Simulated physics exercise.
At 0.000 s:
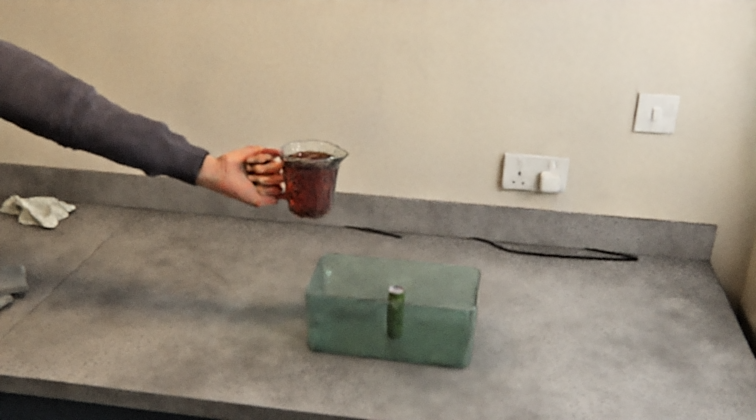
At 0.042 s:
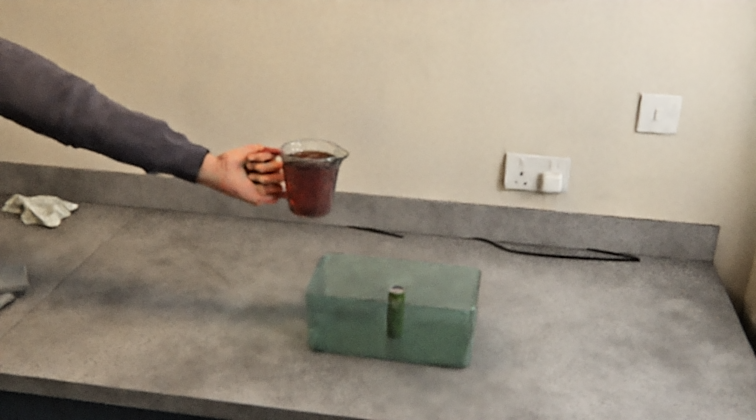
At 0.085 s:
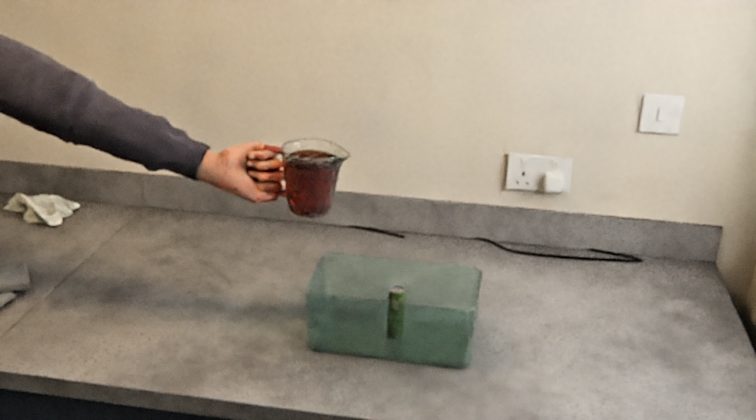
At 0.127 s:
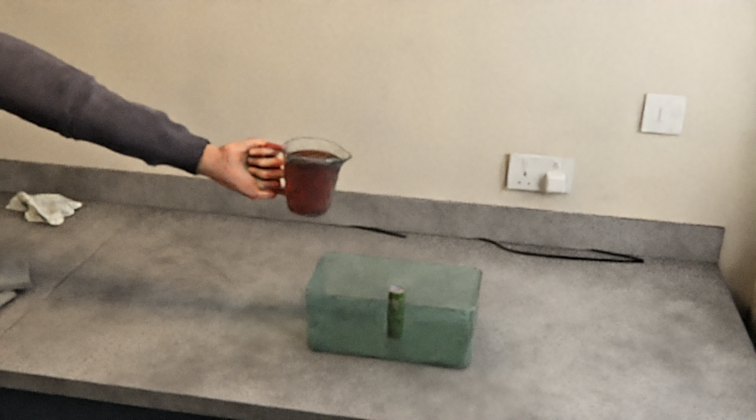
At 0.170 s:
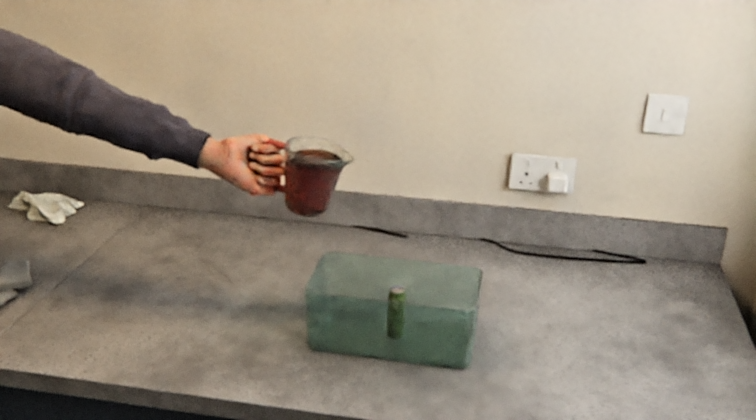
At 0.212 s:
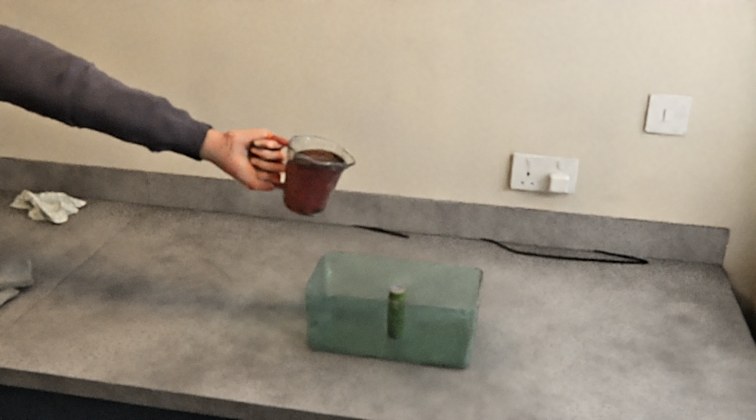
Hand holding a glass measuring jug of reddish-brown tea above a long green basin, tilting it slightly to the right.
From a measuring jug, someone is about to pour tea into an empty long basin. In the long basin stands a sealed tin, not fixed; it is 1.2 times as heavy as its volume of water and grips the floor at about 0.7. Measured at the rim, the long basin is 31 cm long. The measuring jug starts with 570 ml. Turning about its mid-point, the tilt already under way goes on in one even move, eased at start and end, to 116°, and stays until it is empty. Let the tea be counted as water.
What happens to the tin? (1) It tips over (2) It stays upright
(1) It tips over.
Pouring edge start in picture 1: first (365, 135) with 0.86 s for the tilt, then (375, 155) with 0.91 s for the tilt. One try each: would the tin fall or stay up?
The tin stays vertical the first time and stays vertical the second time.
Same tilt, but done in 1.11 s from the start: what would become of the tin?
Then it tips over.
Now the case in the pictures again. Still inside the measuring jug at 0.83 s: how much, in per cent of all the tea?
I'd estimate some 8 per cent.
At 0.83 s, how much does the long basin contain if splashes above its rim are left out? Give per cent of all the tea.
About 72 %.
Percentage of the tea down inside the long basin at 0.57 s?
7 %, roughly.
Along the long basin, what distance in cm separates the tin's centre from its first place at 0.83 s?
Roughly 2 cm.
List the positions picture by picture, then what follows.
In the first picture, it leans 0°; its right rim is at (349, 155); the tea meets the walls at (284, 157) and (339, 161); the long basin's rim runs from (314, 273) to (479, 289); the tin's top is at (397, 292).
In the second picture, it leans 1°; its right rim is at (349, 154); the tea meets the walls at (285, 156) and (340, 161).
In the third picture, it leans 2°; its right rim is at (350, 155); the tea meets the walls at (286, 155) and (341, 161).
In the fourth picture, it leans 5°; its right rim is at (352, 157); the tea meets the walls at (287, 154) and (341, 161).
In the fifth picture, it leans 10°; its right rim is at (354, 160); the tea meets the walls at (289, 154) and (344, 162).
In the sixth picture, it leans 15°; its right rim is at (356, 163); the tea meets the walls at (290, 155) and (347, 162).
Then, 0.57 s in, the tilt is 81° and 65 per cent is still to pour; the tin stands where it began.
Then, 0.83 s in, the tilt is 114° and 8 per cent is still to pour; the tin leans 6°.
Then, 1.11 s in, the tilt is 116° and 0 per cent is still to pour; the tin lies on its side.
Then, 1.41 s in, the tilt is 116° and 0 per cent is still to pour; the tin lies on its side.
Finally, the tin lies on its side.
